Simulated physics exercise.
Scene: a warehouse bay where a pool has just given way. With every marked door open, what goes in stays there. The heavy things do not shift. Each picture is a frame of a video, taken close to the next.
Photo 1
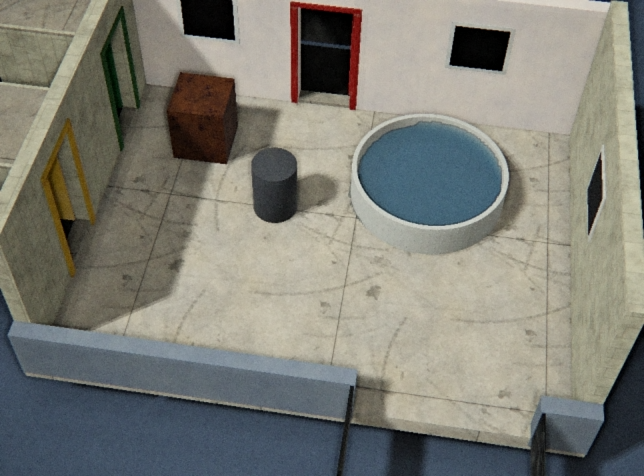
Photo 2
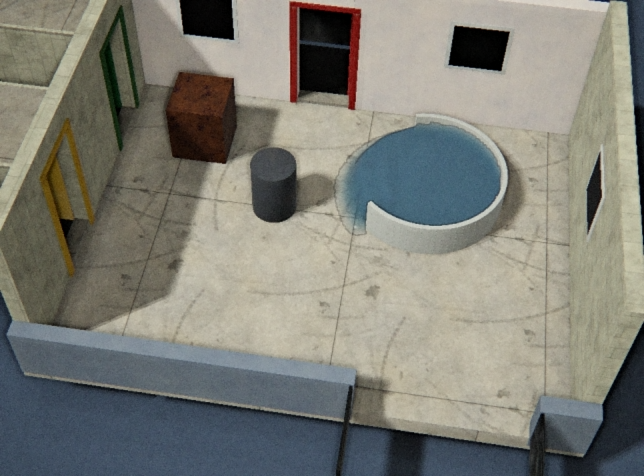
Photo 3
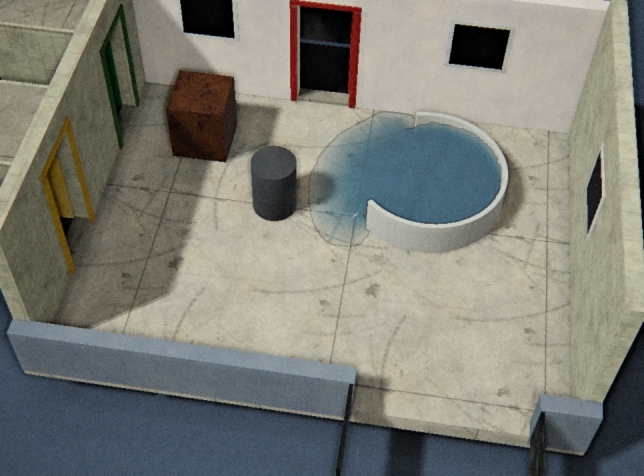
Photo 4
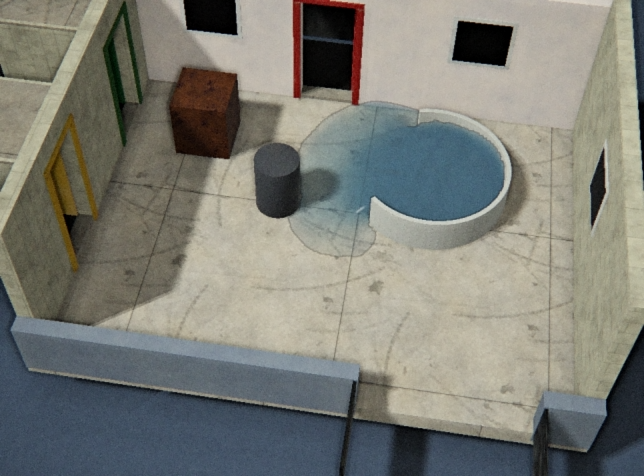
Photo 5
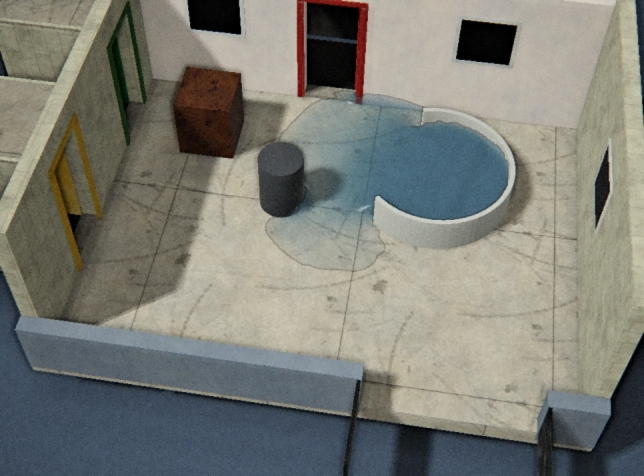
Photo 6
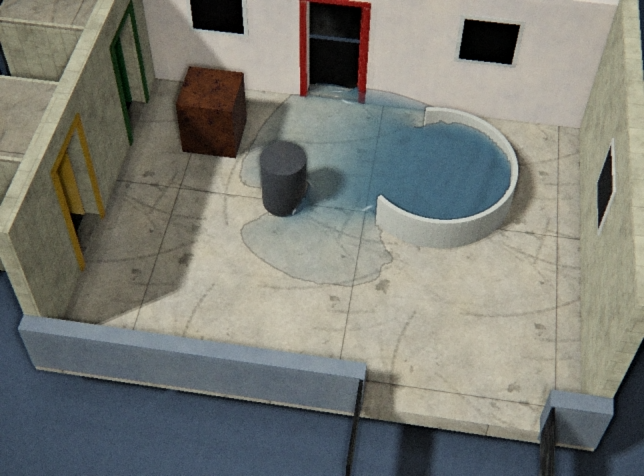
To begin with, a round white-walled pool of blue water stands whole in a bay with a rusty crate and a dark grey cylinder. Then the left part of its wall is gone and water pours out leftward, spreading thinly across the floor, reaching the cylinder and passing around it.
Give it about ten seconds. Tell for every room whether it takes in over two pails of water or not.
I expect the red door to go past two buckets. I expect the yellow door to stop at two buckets or less. I expect the green door to go past two buckets.
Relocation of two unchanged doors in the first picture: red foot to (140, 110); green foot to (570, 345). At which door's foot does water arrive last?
That would be the green-painted one.
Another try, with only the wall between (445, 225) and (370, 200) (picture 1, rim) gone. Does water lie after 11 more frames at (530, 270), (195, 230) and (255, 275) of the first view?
The three spots, in order, are spared, spared and inundated.
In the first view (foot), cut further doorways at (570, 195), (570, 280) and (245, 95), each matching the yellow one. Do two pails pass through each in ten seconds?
Below, below, above.
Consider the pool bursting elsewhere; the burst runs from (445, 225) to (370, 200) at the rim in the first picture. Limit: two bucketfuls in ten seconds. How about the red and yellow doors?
Looking at it, the red ends up below and the yellow ends up below.
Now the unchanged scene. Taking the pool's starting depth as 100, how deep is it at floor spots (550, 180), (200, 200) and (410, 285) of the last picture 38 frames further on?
I'd put them at close to 4 per cent, then 8 per cent, then 0 per cent.
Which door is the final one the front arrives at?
That would be the yellow door.
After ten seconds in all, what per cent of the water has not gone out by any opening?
Near 84 percent, give or take.
A moment on, water covers 30 % of the floor; the red door over two buckets in, the yellow door not reached, the green door not reached.
Next, water covers 50 % of the floor; the red door over two buckets in, the yellow door not reached, the green door wet at the sill, nothing in.
Then, water covers 60 % of the floor; the red door far over two buckets in, the yellow door wet at the sill, nothing in, the green door over two buckets in.
Later, water covers 70 % of the floor; the red door far over two buckets in, the yellow door wet at the sill, nothing in, the green door far over two buckets in.
In the end, water covers 100 % of the floor; the red door far over two buckets in, the yellow door wet at the sill, nothing in, the green door far over two buckets in.
